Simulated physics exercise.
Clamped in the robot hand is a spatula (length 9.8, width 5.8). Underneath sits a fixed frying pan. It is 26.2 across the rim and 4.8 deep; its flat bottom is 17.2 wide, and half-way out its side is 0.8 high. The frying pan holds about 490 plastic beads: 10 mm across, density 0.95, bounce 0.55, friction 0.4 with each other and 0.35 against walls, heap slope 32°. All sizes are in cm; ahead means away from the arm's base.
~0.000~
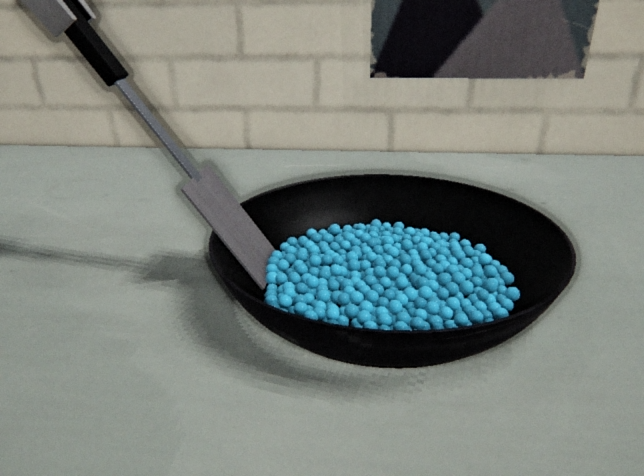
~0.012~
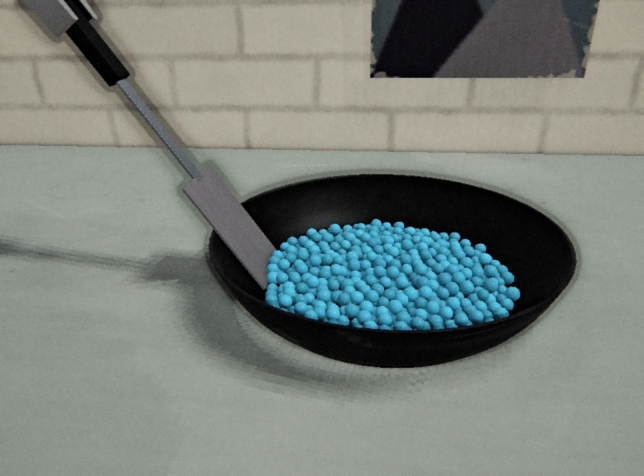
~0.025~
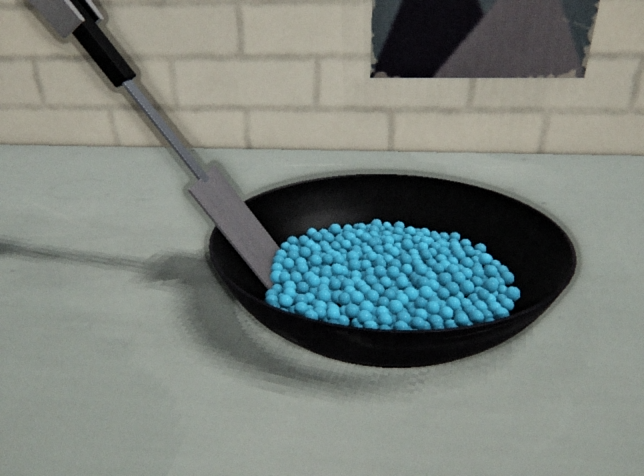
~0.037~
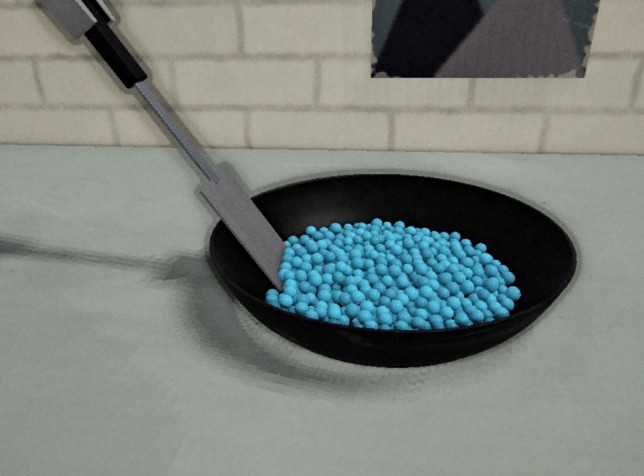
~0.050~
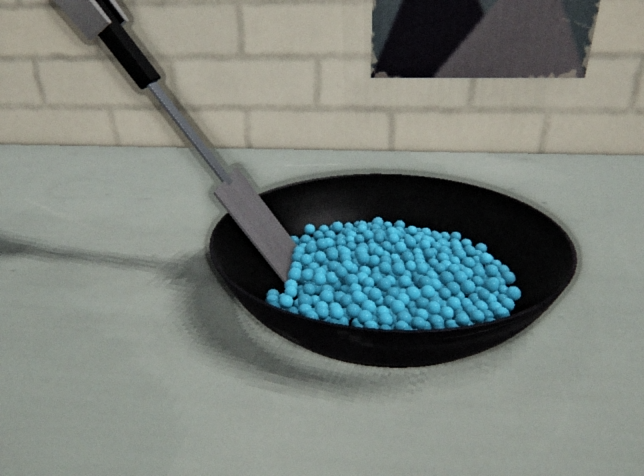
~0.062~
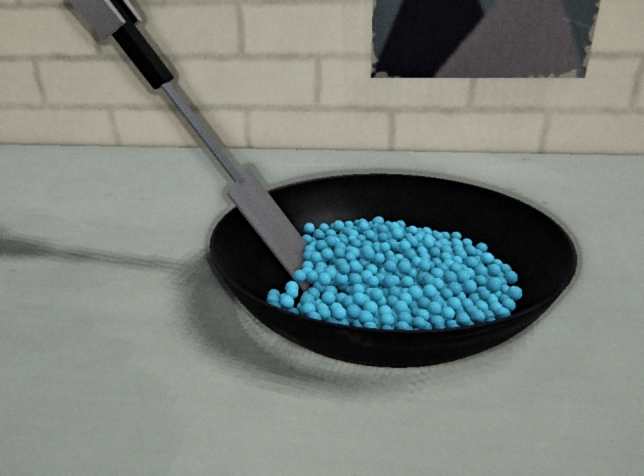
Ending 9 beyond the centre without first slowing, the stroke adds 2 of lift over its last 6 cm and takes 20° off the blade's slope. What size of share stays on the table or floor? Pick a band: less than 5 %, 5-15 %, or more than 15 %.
It falls in the band less than 5 %.
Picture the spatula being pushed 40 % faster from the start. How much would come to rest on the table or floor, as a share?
It would be near 5 per cent.
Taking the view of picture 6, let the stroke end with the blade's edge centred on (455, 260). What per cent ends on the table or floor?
Roughly 0 per cent.
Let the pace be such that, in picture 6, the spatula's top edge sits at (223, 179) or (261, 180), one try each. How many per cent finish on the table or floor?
Respectively, around 0 and 10 per cent.
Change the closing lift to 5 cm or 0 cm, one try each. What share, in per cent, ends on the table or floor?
Roughly 5 % and then 0 %.
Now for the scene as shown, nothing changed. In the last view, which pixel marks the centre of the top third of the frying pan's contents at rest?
(493, 269).
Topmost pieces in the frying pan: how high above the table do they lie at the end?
Close to 4.5 centimetres high.
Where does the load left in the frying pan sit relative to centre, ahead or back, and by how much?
What stays is shifted forward by around 3.5 cm.
After 0.13 s, sloping 56°, highest piece 4 above the table; 487 in the frying pan.
After 0.20 s, sloping 50°, highest piece 4 above the table; 487 in the frying pan.
After 0.43 s, sloping 36°, highest piece 4 above the table; 472 in the frying pan, 15 on the table or floor.
After 1.48 s, sloping 36°, highest piece 4 above the table; 472 in the frying pan, 15 on the table or floor.
In the end, 472 in the frying pan, 15 on the table or floor. That is 3 % on the table or floor.
